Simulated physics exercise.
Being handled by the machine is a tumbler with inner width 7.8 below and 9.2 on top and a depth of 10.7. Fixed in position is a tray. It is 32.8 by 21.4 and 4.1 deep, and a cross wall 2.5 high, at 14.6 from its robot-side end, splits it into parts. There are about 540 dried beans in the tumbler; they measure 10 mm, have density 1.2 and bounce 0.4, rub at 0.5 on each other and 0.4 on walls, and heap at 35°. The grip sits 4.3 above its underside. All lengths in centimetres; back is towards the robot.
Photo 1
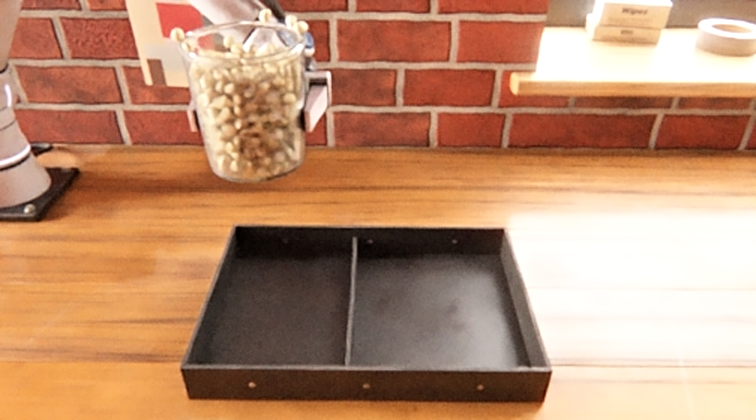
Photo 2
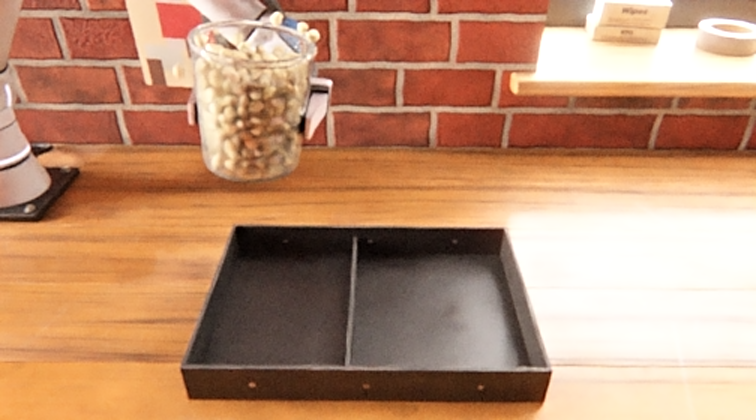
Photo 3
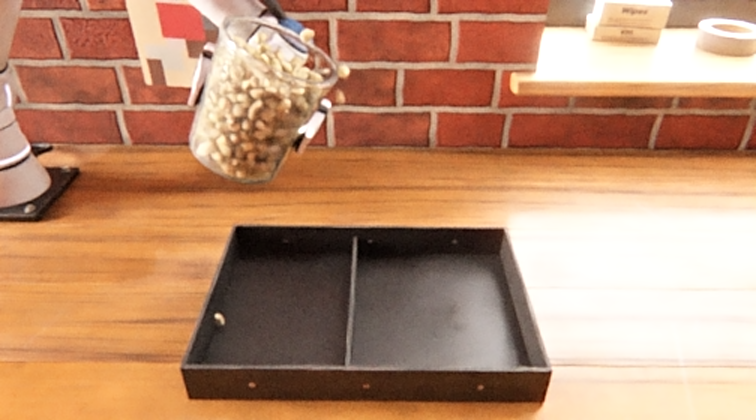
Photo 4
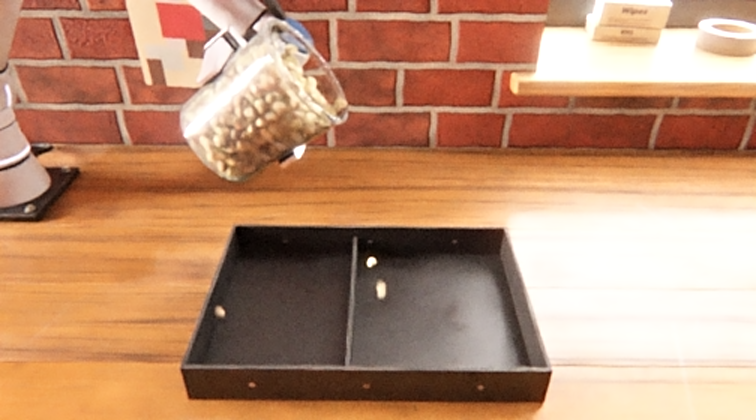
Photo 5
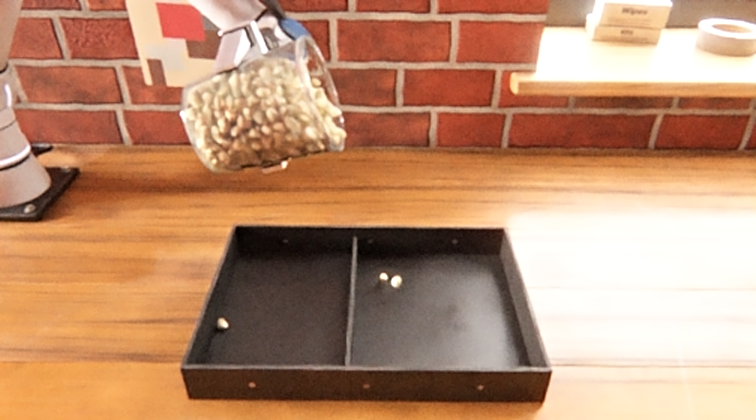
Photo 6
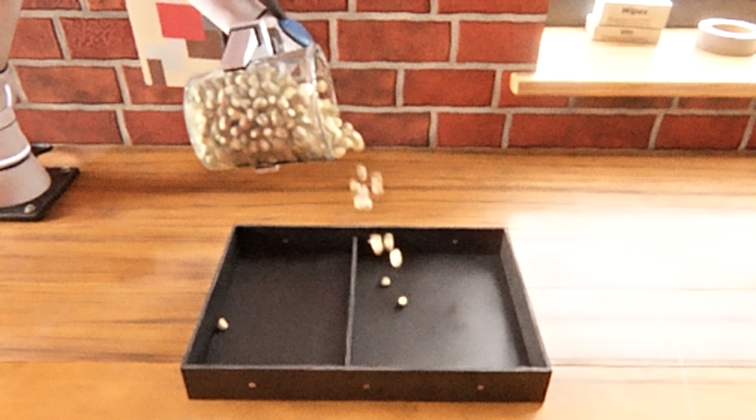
The clip opens with a robot arm holding a clear tumbler full of pale dried beans above a black, divided tray on a wooden table. The arm tips the tumbler steadily to the right, and a few stray beans drop into both compartments. With it nearly horizontal, a small cluster pours toward the right-hand one.
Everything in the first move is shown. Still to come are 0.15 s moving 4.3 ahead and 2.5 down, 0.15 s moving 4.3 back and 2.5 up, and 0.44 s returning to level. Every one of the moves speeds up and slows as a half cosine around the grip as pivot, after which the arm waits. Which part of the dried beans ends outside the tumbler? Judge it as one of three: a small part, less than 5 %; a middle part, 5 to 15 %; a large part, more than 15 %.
A large part, more than 15 %.
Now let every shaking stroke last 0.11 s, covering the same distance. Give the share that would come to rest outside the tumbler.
Then about 40 per cent.
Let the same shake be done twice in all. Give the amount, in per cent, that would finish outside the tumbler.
In that case it would be near 40 percent.
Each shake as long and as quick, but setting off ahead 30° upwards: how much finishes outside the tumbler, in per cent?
About 55 per cent.
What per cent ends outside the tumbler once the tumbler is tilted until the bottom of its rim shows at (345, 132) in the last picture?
The share is about 10 percent.
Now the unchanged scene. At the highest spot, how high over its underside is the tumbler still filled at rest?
I'd say near 10.0 cm from the bottom.
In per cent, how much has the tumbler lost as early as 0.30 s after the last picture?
Around 20 percent at that moment.
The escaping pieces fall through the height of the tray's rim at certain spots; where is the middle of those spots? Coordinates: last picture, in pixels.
Close to pixel (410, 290).
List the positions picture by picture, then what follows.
In the first picture, tumbler middle at (251, 104), level; upper third of the load around (249, 73), from x 180 to 300, top at y 15; 537 in the tumbler.
In the second picture, tumbler middle at (253, 104), tilted 8° forward; upper third of the load around (251, 74), from x 180 to 315, top at y 20; 536 in the tumbler, 1 in flight or on a rim.
In the third picture, tumbler middle at (257, 106), tilted 28° forward; upper third of the load around (259, 77), from x 200 to 345, top at y 35; 534 in the tumbler, 1 in the robot-side part, 2 in flight or on a rim.
In the fourth picture, tumbler middle at (261, 109), tilted 52° forward; upper third of the load around (265, 83), from x 195 to 380, top at y 45; 534 in the tumbler, 2 in the far-side part, 1 in the robot-side part.
In the fifth picture, tumbler middle at (264, 112), tilted 72° forward; upper third of the load around (262, 90), from x 195 to 395, top at y 60; 534 in the tumbler, 2 in the far-side part, 1 in the robot-side part.
In the sixth picture, tumbler middle at (264, 114), tilted 80° forward; upper third of the load around (252, 95), from x 200 to 400, top at y 70; 523 in the tumbler, 2 in the far-side part, 1 in the robot-side part, 11 in flight or on a rim.
Then, 0.30 s after the last picture, tilted 80° forward, highest piece 26 above the table; 417 in the tumbler, 44 in the far-side part, 1 in the robot-side part, 75 in flight or on a rim.
Then, 0.59 s after the last picture, tilted 20° forward, highest piece 29 above the table; 382 in the tumbler, 142 in the far-side part, 8 in the robot-side part, 5 in flight or on a rim.
Then, 0.94 s after the last picture, level, highest piece 30 above the table; 382 in the tumbler, 147 in the far-side part, 8 in the robot-side part.
Then, 1.99 s after the last picture, level, highest piece 30 above the table; 382 in the tumbler, 147 in the far-side part, 8 in the robot-side part.
Final count, 382 in the tumbler, 147 in the far-side part, 8 in the robot-side part. That is 29 % outside the tumbler.
